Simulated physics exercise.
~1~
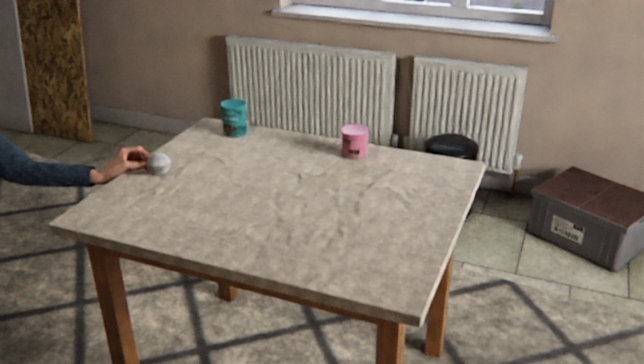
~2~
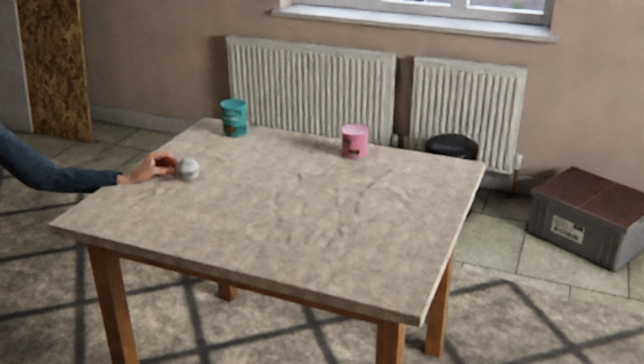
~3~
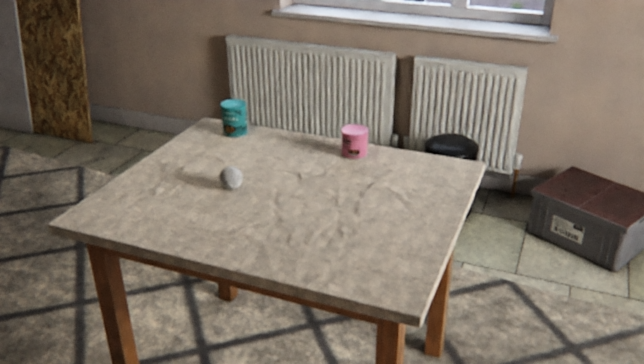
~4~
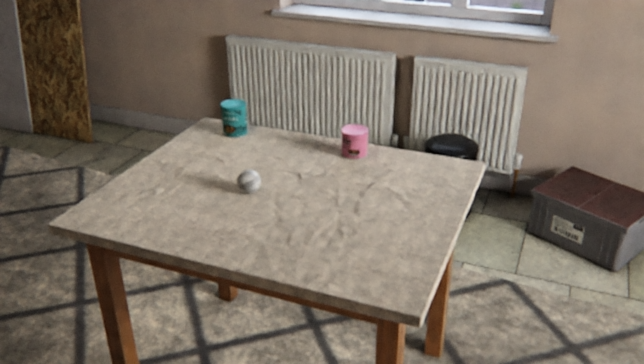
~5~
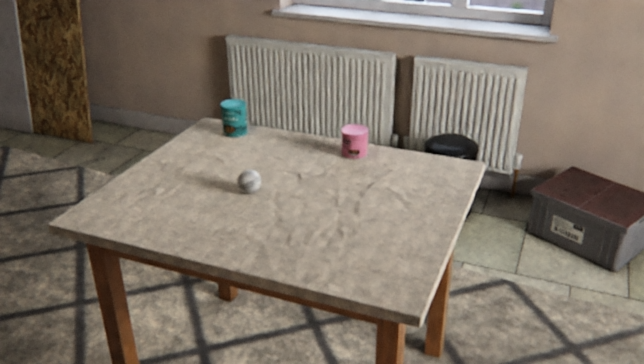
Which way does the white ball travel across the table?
The white ball travels to the right, away from the side where the hand reaches in.
